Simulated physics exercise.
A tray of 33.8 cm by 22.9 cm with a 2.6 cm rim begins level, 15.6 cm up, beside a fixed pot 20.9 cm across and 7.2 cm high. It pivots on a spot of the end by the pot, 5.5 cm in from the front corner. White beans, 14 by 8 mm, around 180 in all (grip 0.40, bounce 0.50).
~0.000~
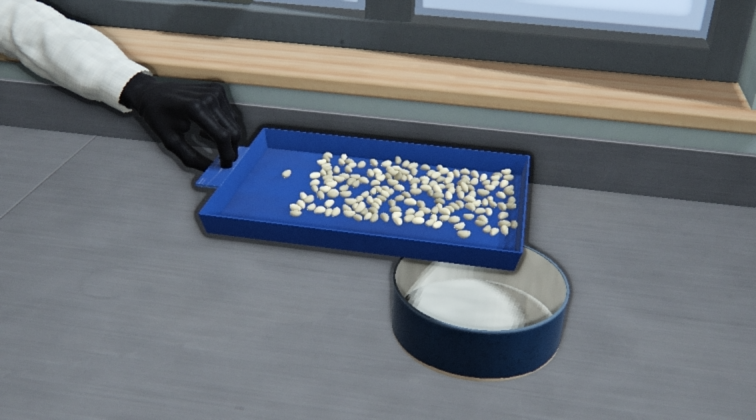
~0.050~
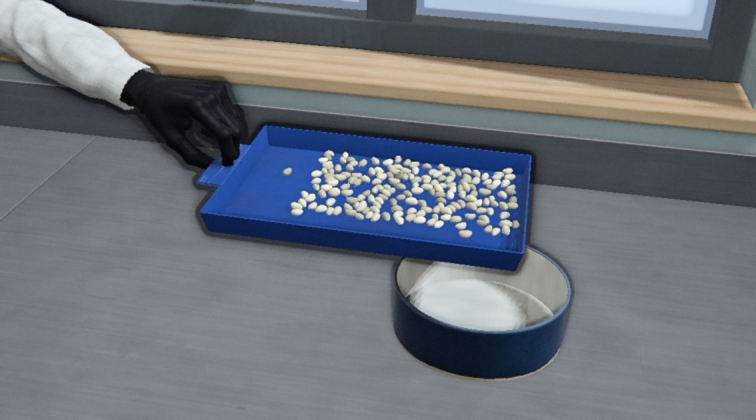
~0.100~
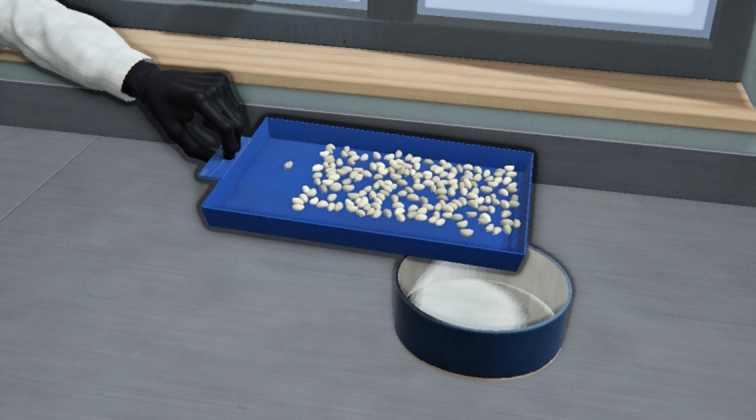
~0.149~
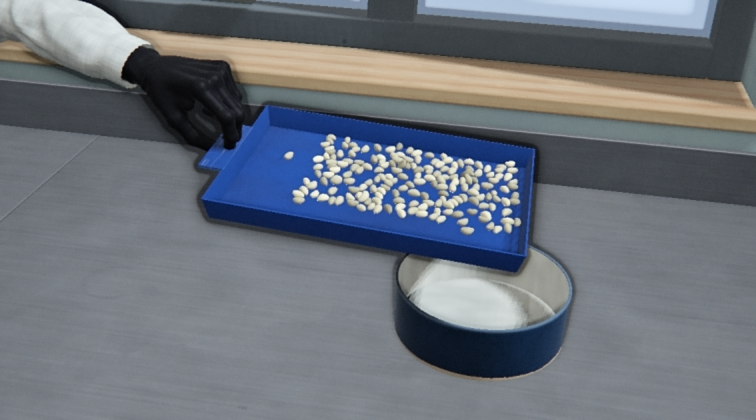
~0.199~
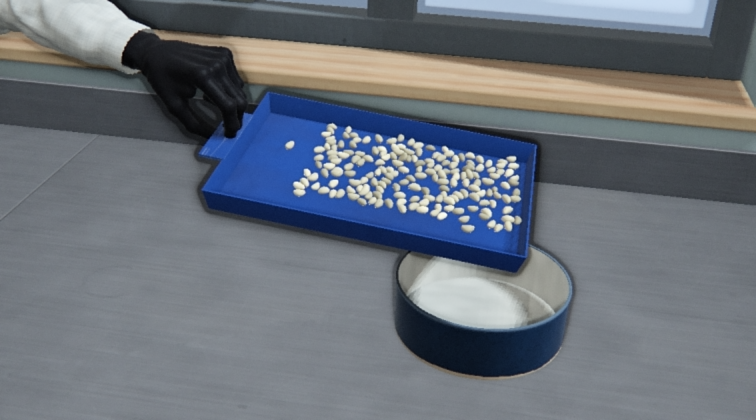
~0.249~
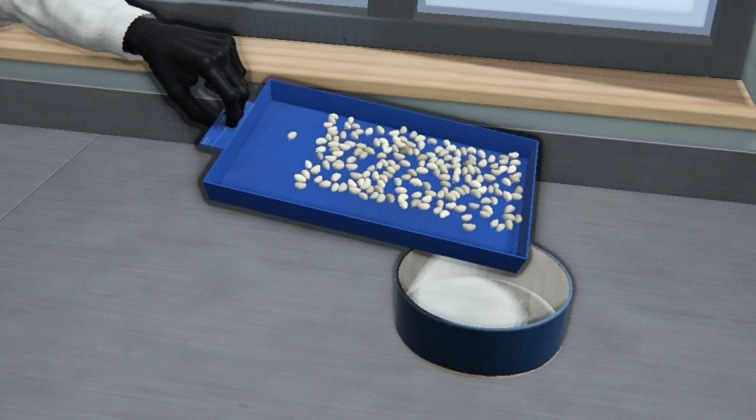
A black-gloved hand raised the left end of a blue tray scattered with white beans, tilting it gradually down to the right above a round, dark blue pot while the beans barely shifted.
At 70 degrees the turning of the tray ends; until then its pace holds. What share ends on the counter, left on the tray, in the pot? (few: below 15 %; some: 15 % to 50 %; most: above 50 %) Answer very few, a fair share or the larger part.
On the counter: The larger part; left on the tray: A fair share; in the pot: Very few.
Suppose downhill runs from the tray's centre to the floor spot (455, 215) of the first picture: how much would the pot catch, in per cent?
About 10 per cent.
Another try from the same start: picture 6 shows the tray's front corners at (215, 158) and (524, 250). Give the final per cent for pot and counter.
Pot 5, counter 20.
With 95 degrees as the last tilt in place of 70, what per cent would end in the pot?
In that case some 0 per cent.
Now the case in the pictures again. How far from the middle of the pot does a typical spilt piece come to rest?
Roughly 18 cm.
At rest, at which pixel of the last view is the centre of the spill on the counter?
At about (553, 409).
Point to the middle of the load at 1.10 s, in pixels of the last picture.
Around (509, 237).
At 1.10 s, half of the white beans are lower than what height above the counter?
About 18 cm.
Then, at 0.76 s, tilt 39 degrees; the tray holds 100 %, the pot 0 %.
After 1.10 s, tilt 58 degrees; the tray holds 95 %, the pot 0 %.
After 1.53 s, tilt 70 degrees; the tray holds 80 %, the pot 0 %.
In the end, at 3.5 s, counter 60 %, tray 35 %, pot 0 %.
